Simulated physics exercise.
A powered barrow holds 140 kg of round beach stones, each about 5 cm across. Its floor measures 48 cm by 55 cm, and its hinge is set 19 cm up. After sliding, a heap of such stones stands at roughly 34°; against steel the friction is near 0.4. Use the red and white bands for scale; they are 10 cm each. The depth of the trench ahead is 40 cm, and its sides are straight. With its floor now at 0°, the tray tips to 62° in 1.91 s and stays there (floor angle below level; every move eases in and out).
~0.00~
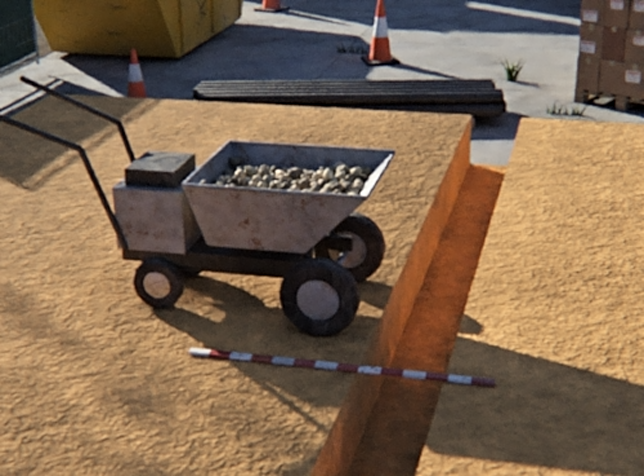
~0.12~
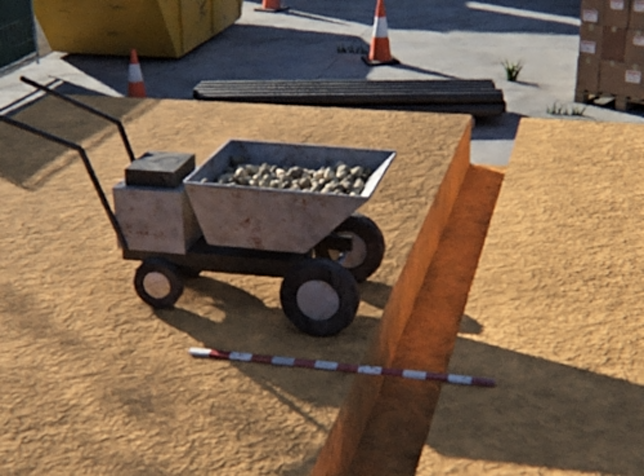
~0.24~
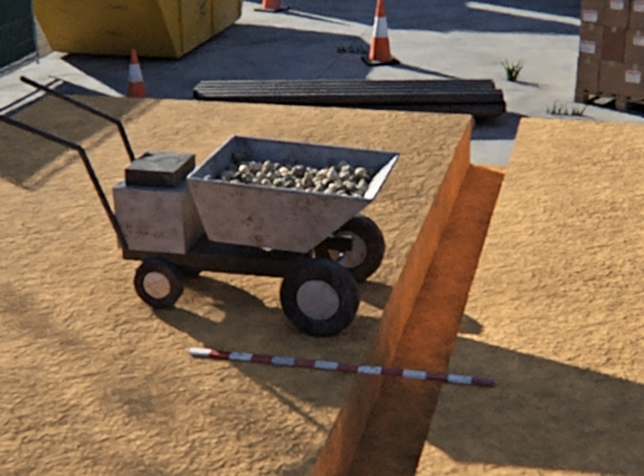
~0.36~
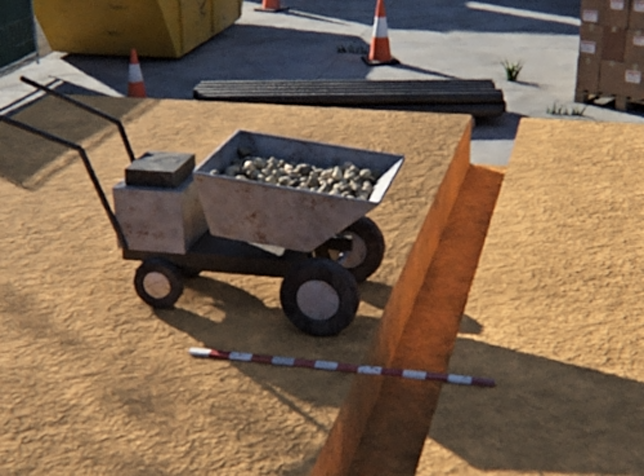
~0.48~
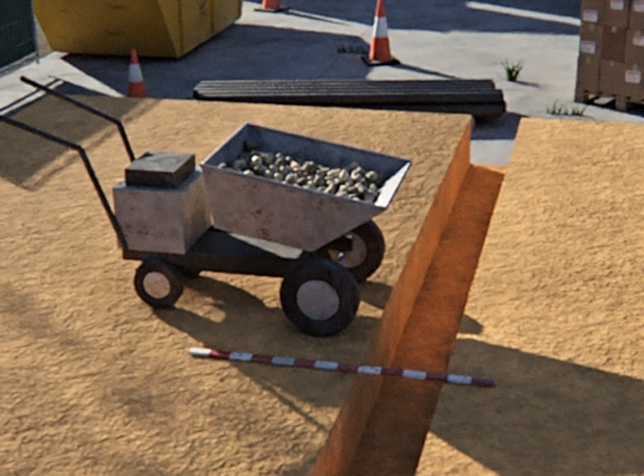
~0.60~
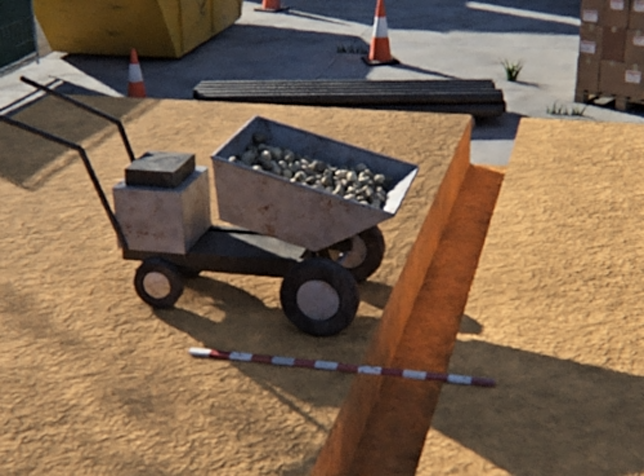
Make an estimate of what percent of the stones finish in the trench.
About 30 percent.
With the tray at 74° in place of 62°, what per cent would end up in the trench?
Roughly 30%.
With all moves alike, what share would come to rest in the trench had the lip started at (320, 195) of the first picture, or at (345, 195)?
It'd be around 80 per cent and after that around 60 per cent.
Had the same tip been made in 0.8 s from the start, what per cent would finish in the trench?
Roughly 25 per cent would.
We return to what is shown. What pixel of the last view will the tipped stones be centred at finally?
Around (499, 317).
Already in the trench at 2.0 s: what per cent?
Roughly 0% by that time.
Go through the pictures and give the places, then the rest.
In the first frame, lip at (367, 198), floor tilted 0°, highest stones at (315, 174).
In the second frame, the tray is at 1°, its lip at (368, 199); the top of the load is at (302, 171); the stones move at 0.1 m/s on average.
In the third frame, the tray is at 3°, its lip at (372, 201); the top of the load is at (278, 170); the stones move at 0.2 m/s on average.
In the fourth frame, lip at (378, 204), floor tilted 6°, highest stones at (252, 163); the stones move at 0.2 m/s on average.
In the fifth frame, the tray is at 10°, its lip at (386, 209); the top of the load is at (256, 158); the stones move at 0.3 m/s on average.
In the sixth frame, the tray is at 15°, its lip at (394, 216); the top of the load is at (260, 150); the stones move at 0.3 m/s on average.
After 1.4 s the floor is at 52°; 100 % in the tray; the foremost stones are at (443, 250).
After 2.0 s the floor is at 62°; 52 % in the tray, 2 % in the trench, 46 % past the trench; the foremost stones are at (567, 333).
After 2.4 s the floor is at 62°; 24 % in the tray, 6 % in the trench, 70 % past the trench; the foremost stones are at (637, 343).
After 4.3 s the floor is at 62°; 0 % in the tray, 30 % in the trench, 70 % past the trench; the foremost stones are past the picture's edge.
